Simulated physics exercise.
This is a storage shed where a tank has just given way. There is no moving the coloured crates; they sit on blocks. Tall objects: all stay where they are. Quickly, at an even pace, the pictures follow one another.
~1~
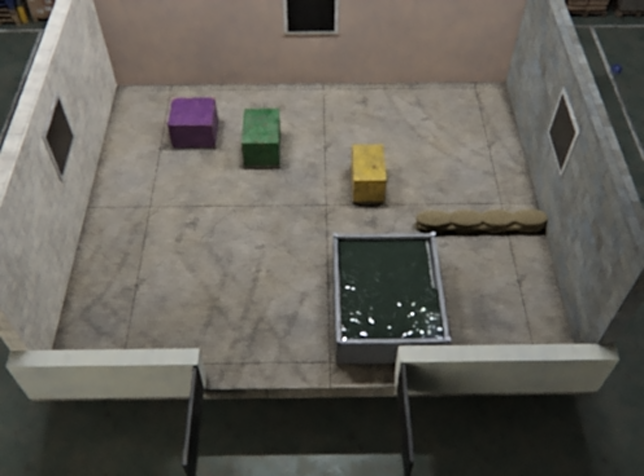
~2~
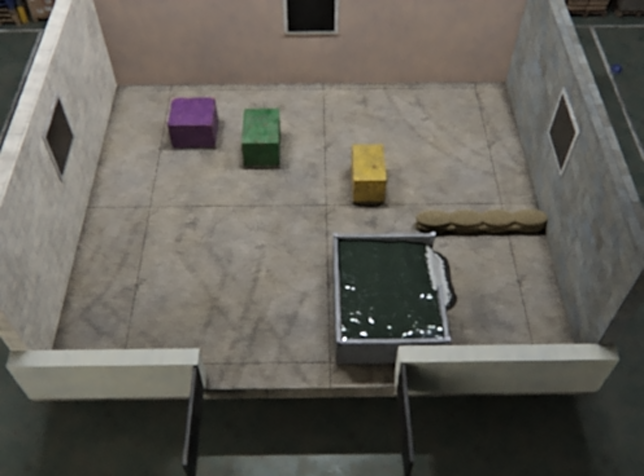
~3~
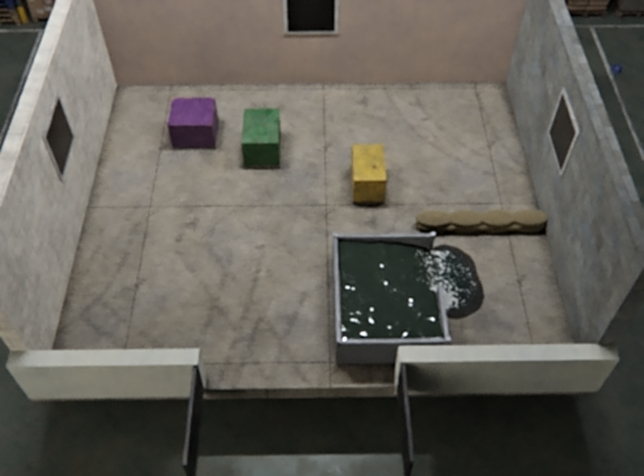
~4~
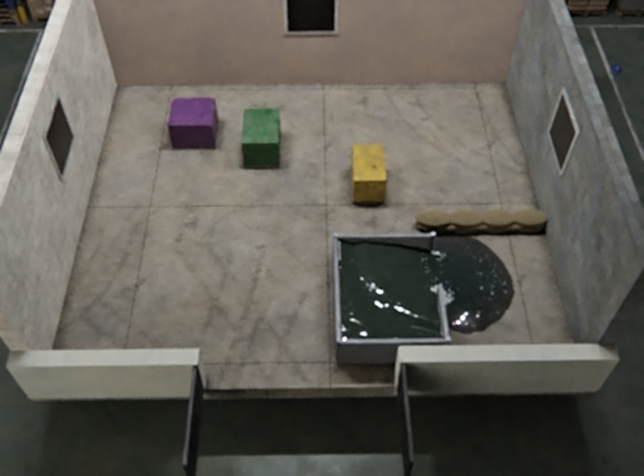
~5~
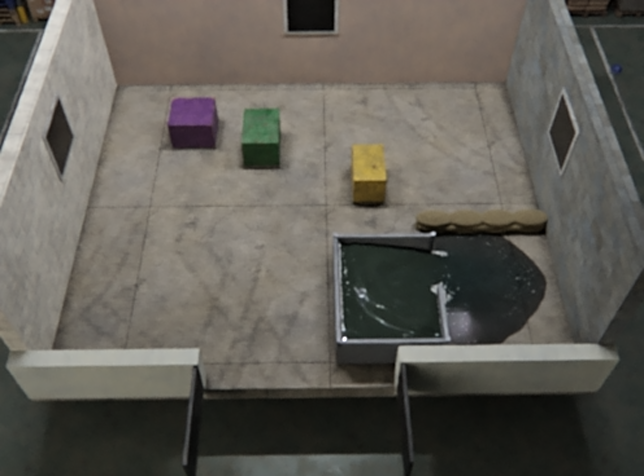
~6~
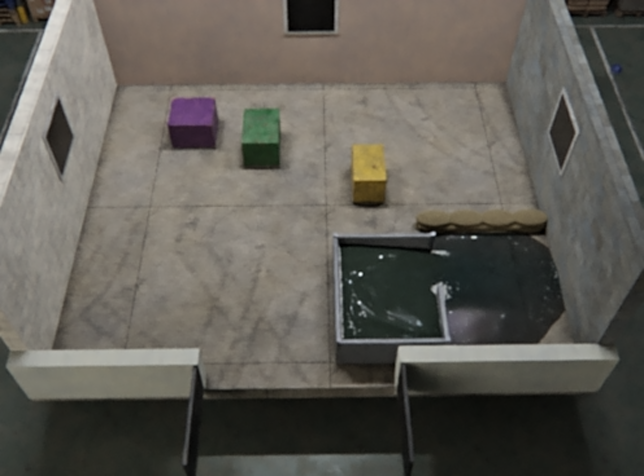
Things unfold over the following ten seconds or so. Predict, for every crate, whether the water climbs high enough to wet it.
My prediction: The yellow crate remains dry; the green crate remains dry; the purple crate remains dry.
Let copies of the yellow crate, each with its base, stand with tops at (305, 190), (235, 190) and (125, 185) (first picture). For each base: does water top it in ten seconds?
Respectively: Is reached, comes through fine and comes through fine.
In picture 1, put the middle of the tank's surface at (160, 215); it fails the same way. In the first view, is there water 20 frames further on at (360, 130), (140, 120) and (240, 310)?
Results in order - swamped, left untouched, left untouched.
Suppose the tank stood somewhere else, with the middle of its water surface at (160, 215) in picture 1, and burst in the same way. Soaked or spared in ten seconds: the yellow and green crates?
Taking each in turn, yellow gets flooded, while green gets flooded.
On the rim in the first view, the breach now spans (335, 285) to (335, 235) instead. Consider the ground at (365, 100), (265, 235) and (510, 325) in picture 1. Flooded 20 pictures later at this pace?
Going through them in turn: Still unsoaked, then reached by the flood, then still unsoaked.
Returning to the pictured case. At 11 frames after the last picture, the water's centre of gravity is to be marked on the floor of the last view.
The balance point is around (447, 294).
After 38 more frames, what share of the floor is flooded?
Roughly 20 percent, I'd say.
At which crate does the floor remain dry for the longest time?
Looks like the purple-painted one to me.
A moment on, water covers 10 % of the floor; the yellow crate not reached, the green crate not reached, the purple crate not reached.
Next, water covers 10 % of the floor; the yellow crate not reached, the green crate not reached, the purple crate not reached.
Then, water covers 15 % of the floor; the yellow crate not reached, the green crate not reached, the purple crate not reached.
Later, water covers 20 % of the floor; the yellow crate not reached, the green crate not reached, the purple crate not reached.
In the end, water covers 30 % of the floor; the yellow crate stayed above the water, the green crate stayed above the water, the purple crate stayed above the water.
